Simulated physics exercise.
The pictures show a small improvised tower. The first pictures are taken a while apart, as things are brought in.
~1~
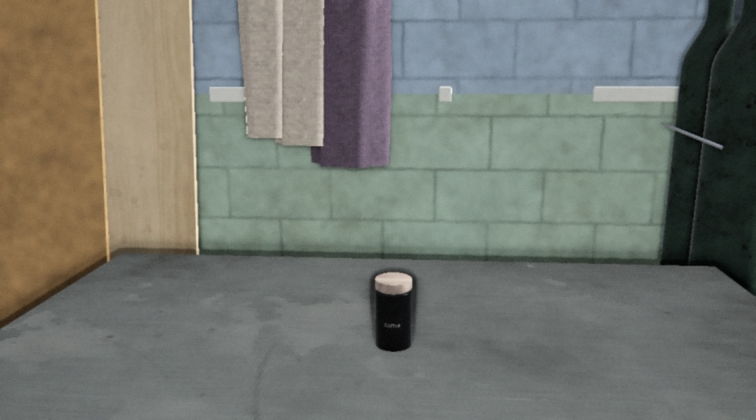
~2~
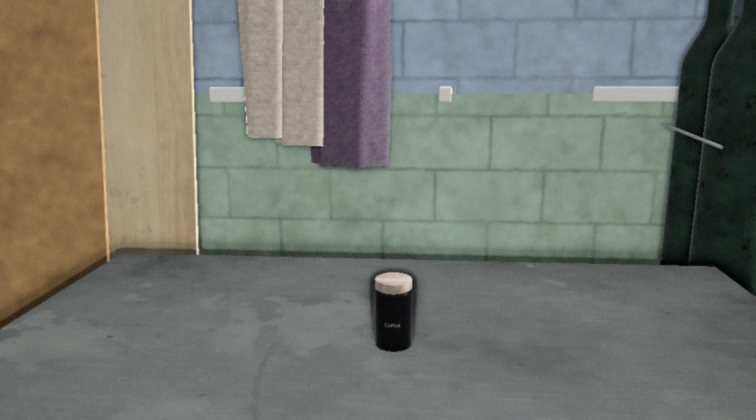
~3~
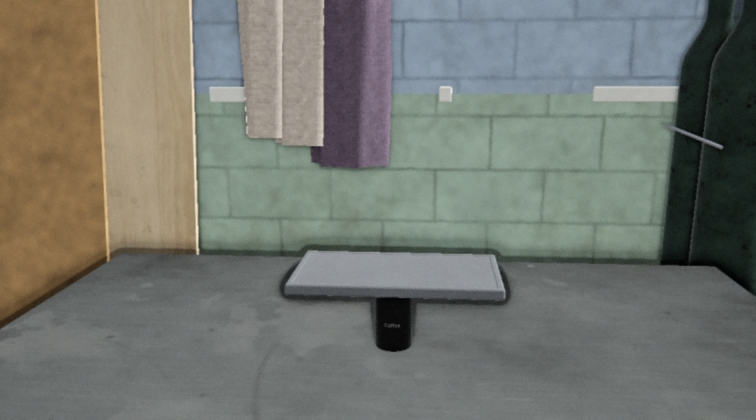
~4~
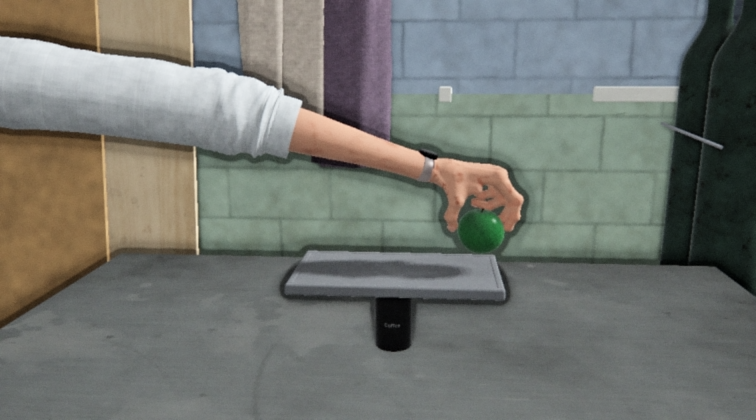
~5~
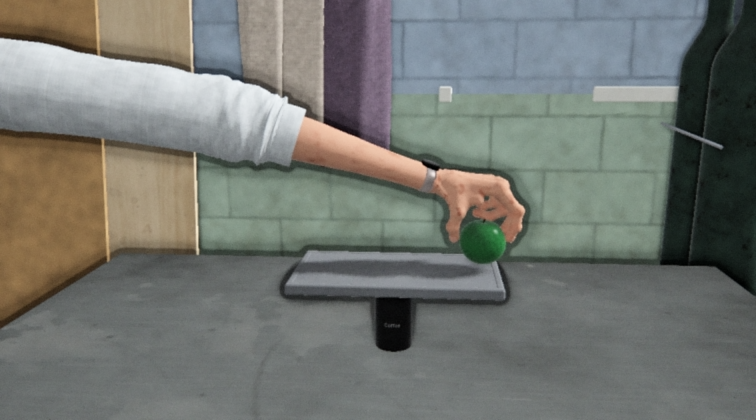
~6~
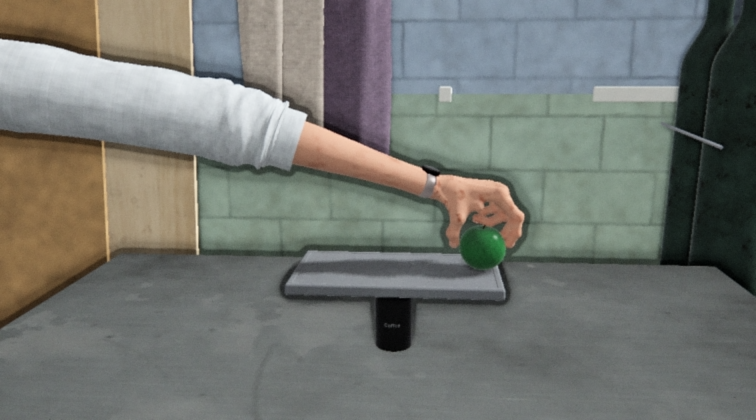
On a grey tabletop, a black jar stood alone until a flat grey board appeared across its top; then a hand reached in from the left and lowered a green apple onto the board's right end.
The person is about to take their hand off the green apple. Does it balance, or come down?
Outcome: The stack comes apart.
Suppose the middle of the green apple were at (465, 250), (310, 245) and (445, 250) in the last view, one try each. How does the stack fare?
In the first case it gives way; in the second case it comes apart; in the third case it loses its balance.
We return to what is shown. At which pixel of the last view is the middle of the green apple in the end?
Near (520, 327).
Then, 0.30 s after the last picture, green apple now fallen; grey lid tipped 24° from how it was.
Then, 0.40 s after the last picture, grey lid tipped 51° from how it was.
Then, 0.60 s after the last picture, grey lid tipped 48° from how it was.
Then, 1.20 s after the last picture, grey lid tipped 42° from how it was.
At rest, fallen, green apple; tipped over in the stack, grey lid; black jar in place. Seen from the same camera at the end, green apple near (520, 327). The stack gives way.
